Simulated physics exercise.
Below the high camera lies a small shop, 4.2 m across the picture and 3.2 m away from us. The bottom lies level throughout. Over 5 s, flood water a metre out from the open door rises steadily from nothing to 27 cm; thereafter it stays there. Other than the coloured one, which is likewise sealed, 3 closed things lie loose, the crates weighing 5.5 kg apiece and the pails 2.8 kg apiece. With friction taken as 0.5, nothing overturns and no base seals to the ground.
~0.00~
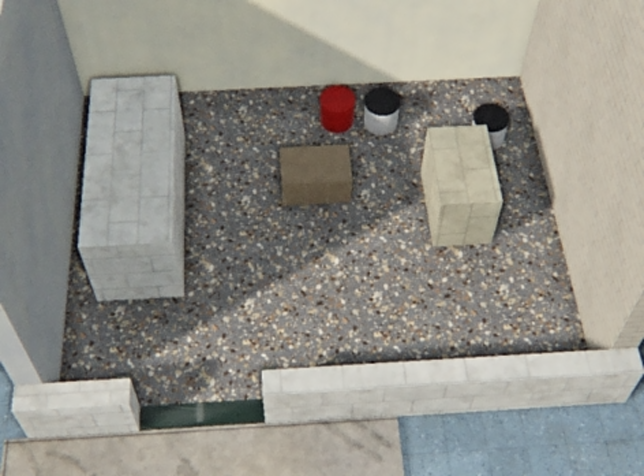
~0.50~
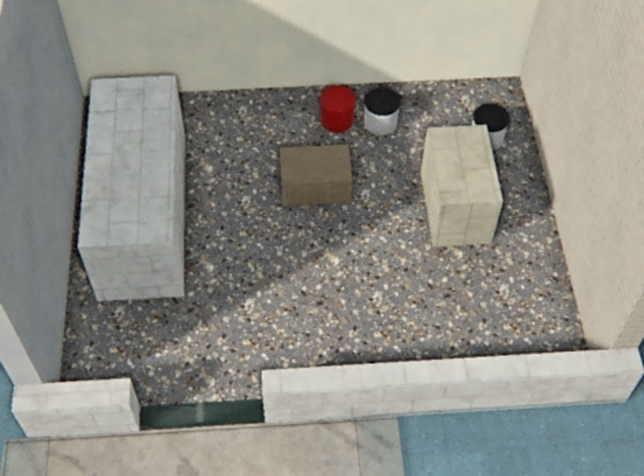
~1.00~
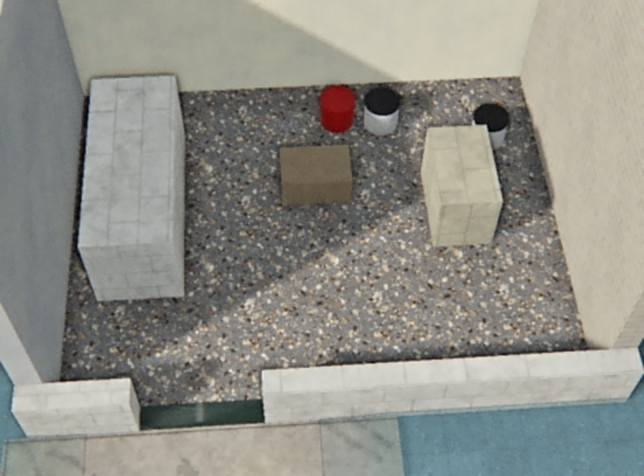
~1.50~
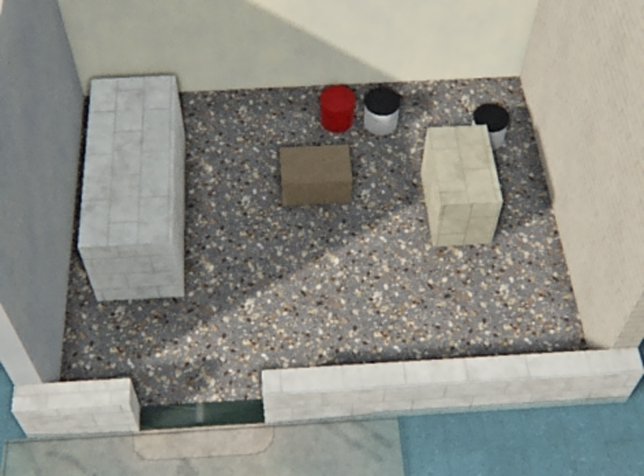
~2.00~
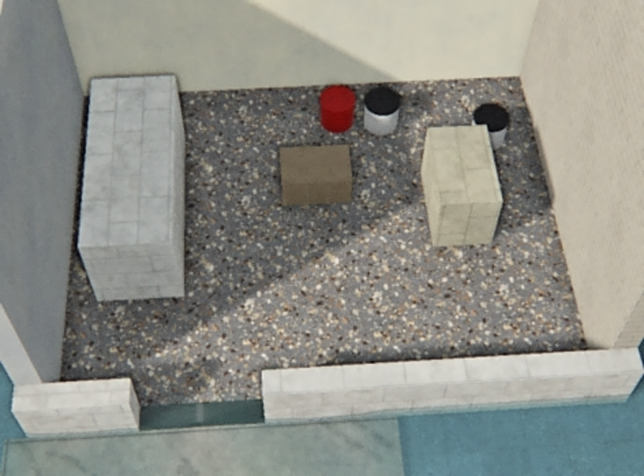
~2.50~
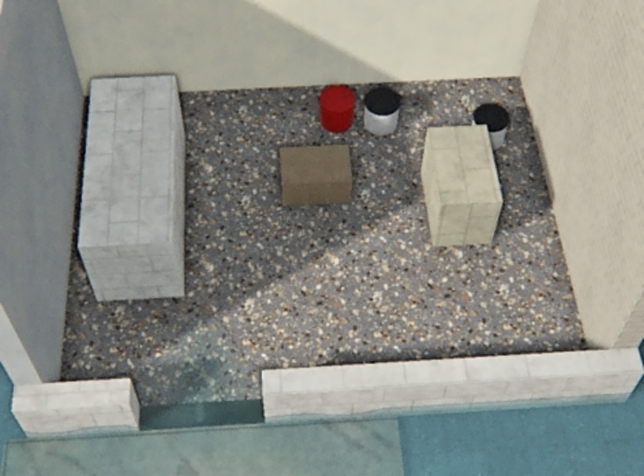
A long whitish block stands at the left of a small, shop-like room with a speckled floor, seen from high above. A brown box sits near the middle, a cream block at the right, and a red pail and two black-topped white containers toward the back. Bluish water spreads over the paving outside and slips through the front gap onto the floor, while the objects and camera stay still.
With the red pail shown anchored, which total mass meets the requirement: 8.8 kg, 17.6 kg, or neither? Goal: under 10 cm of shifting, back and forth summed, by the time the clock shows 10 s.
The answer is only 17.6 kg.
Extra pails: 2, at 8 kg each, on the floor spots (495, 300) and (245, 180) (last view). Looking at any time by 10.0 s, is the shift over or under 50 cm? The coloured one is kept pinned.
Below the mark, then above the mark.
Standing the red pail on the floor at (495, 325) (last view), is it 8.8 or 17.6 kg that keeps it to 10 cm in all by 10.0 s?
Note: Both OK.
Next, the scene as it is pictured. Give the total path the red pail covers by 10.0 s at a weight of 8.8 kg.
Around 150 centimetres in total.
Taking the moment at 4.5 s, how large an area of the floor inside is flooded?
At that time the wet patch spans about 5.5 m2.
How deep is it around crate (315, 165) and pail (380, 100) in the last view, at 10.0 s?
About 12 and 5 cm.
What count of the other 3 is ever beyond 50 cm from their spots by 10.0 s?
The answer here is 3.
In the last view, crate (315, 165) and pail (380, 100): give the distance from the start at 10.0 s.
Net displacement, in order: 140 cm; 200 cm.
After 3.5 s the red pail would be 0 cm from its start with 8.8 kg and 0 cm from its start with 17.6 kg; 0 cm of water round it then.
After 4.5 s the red pail would be 0 cm from its start with 8.8 kg and 0 cm from its start with 17.6 kg; 0 cm of water round it then.
After 7.0 s the red pail would be 17 cm from its start with 8.8 kg and 0 cm from its start with 17.6 kg; 10 cm of water round it then.
After 10.0 s the red pail would be 153 cm from its start with 8.8 kg and 0 cm from its start with 17.6 kg; 15 cm of water round it then.
